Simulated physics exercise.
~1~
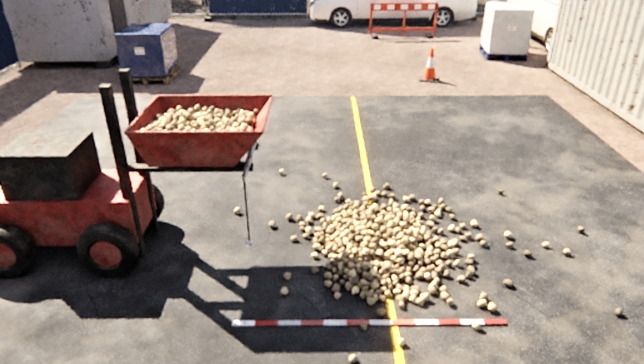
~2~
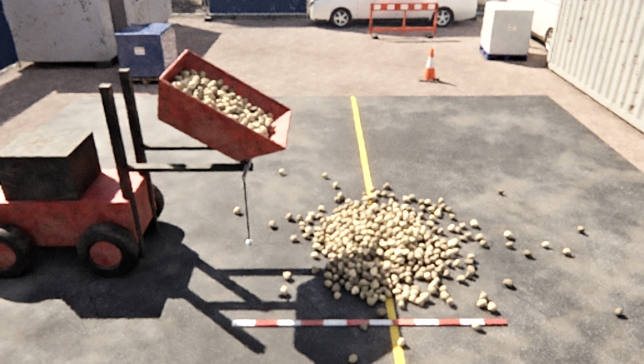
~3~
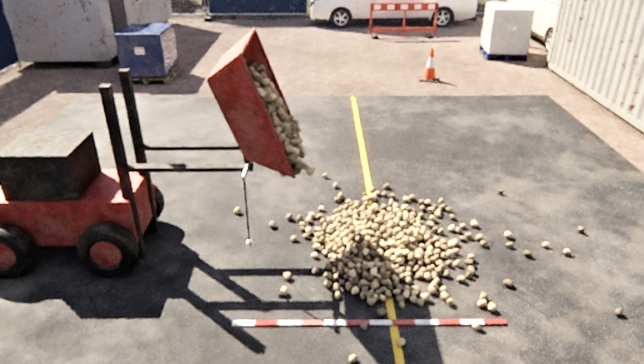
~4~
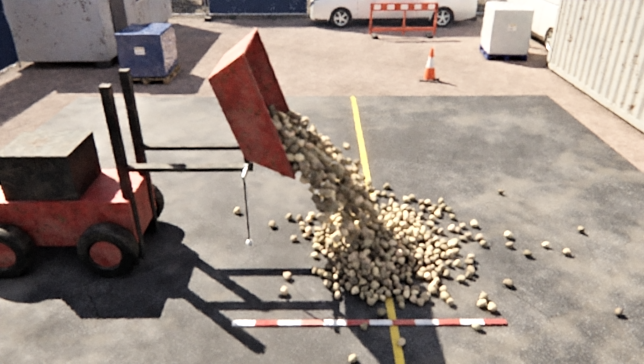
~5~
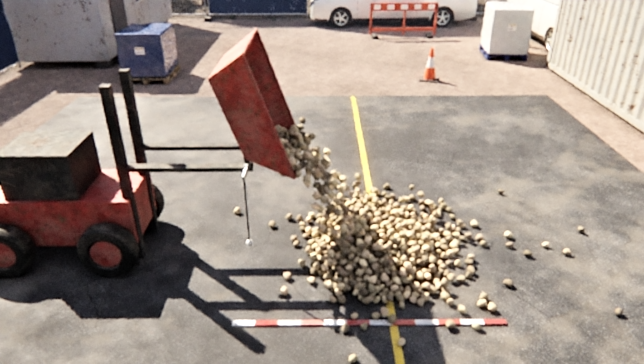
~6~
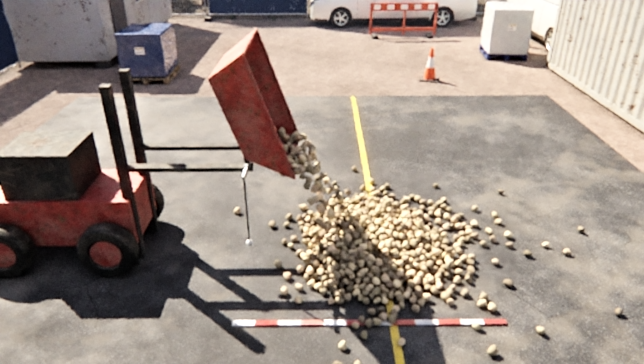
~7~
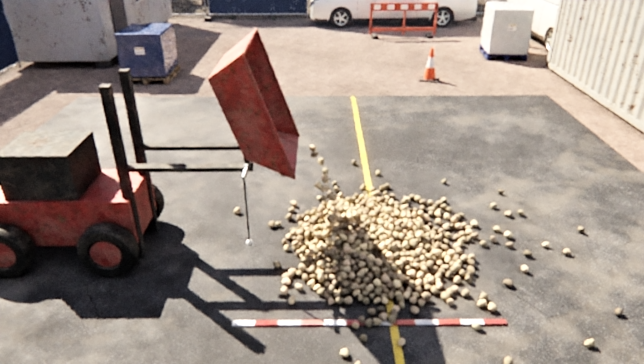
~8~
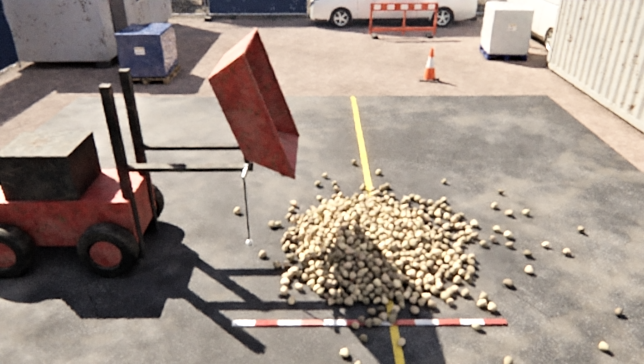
A red forklift-like machine stands at the left of a sunlit paved yard, seen from above, holding a red skip full of pale stones beside a loose heap lying across a yellow line. Containers, a white vehicle, a barrier and an orange cone stand behind, and a red and white striped staff lies in front. The skip tips steeply to the right, and its stones pour onto the heap's near side. The stream thins and stops as a few stones roll outward. The skip stays tilted and empty above a broader heap straddling the line.
